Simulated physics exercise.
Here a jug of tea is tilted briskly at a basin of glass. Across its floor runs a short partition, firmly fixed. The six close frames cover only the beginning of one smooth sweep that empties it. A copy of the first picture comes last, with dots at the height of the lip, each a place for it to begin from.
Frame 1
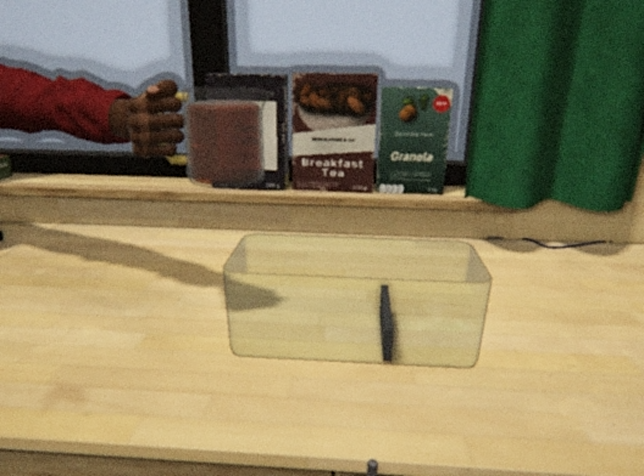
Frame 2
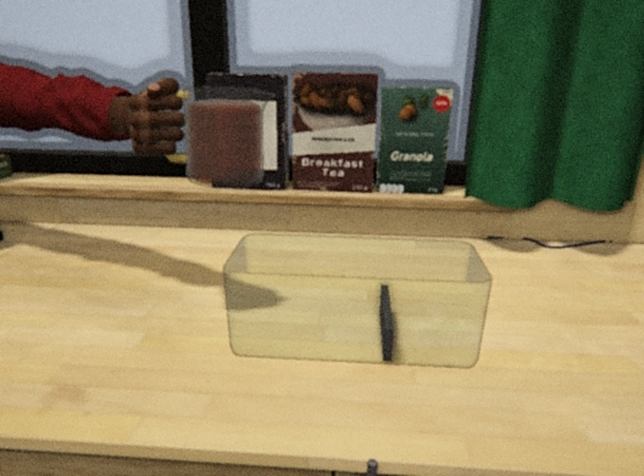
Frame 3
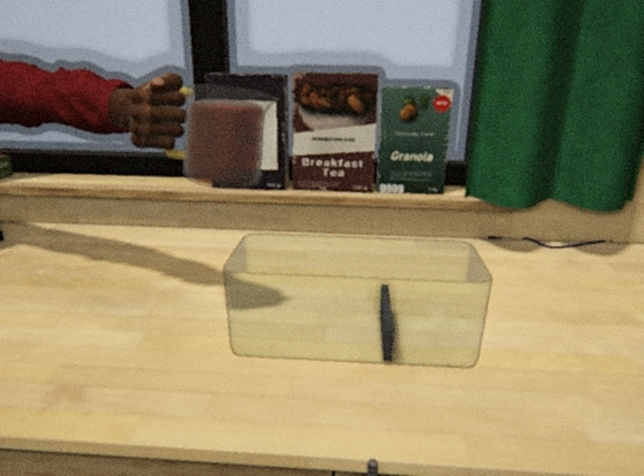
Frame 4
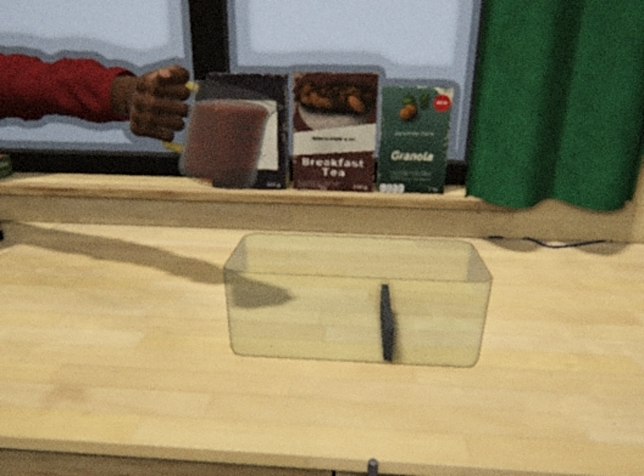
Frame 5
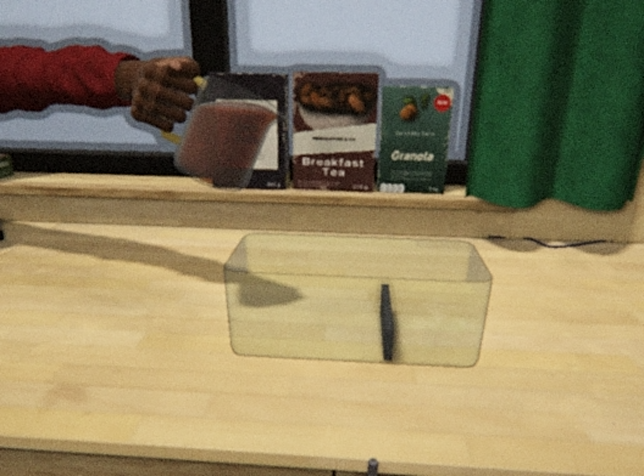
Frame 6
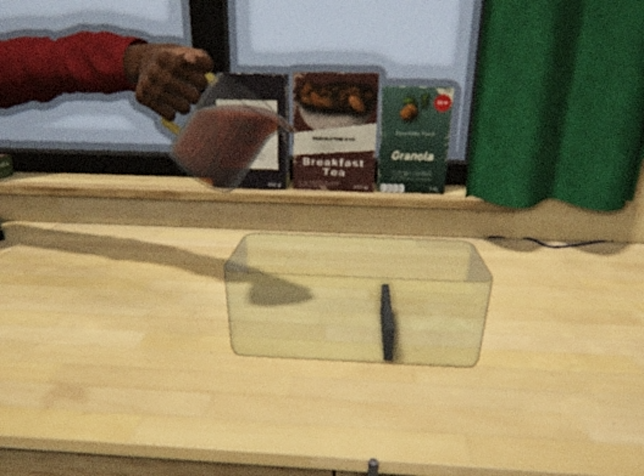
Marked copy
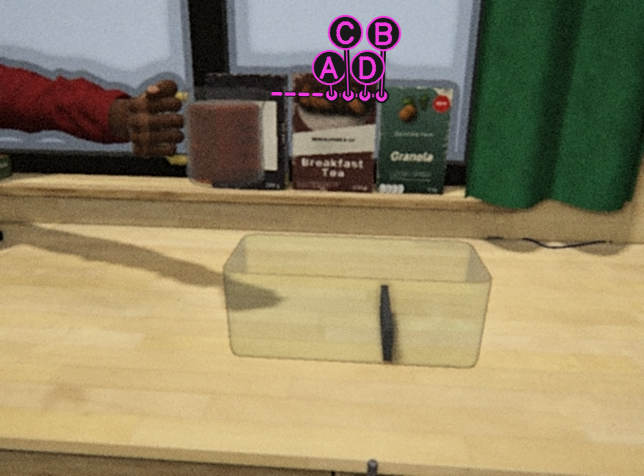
A hand tilts a jug of tea rightward, bringing the liquid up to its lip.
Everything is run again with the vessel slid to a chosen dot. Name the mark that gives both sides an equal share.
A.
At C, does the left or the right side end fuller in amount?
The right side.
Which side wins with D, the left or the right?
More ends on the right.
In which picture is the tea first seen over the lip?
In picture 6.
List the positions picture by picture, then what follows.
The first picture shows upright, lip at (272, 93); basin from (231, 352) to (477, 365); top of the wall at (387, 305); nothing has left yet.
The second picture shows upright, lip at (273, 95); nothing has left yet.
The third picture shows tipped about 6°, lip at (277, 99); nothing has left yet.
The fourth picture shows tipped about 14°, lip at (282, 107); nothing has left yet.
The fifth picture shows tipped about 24°, lip at (286, 118); nothing has left yet.
The sixth picture shows tipped about 36°, lip at (289, 131); tea is over the lip, down to (289, 131).
In magenta, A at (331, 94); B at (381, 95); C at (348, 95); D at (364, 95).
If A is chosen, about 58 % ends left of the wall and 41 % right of it.
If B is chosen, about 14 % ends left of the wall and 83 % right of it; 3 % is lost outside.
If C is chosen, about 20 % ends left of the wall and 79 % right of it.
If D is chosen, about 10 % ends left of the wall and 88 % right of it.
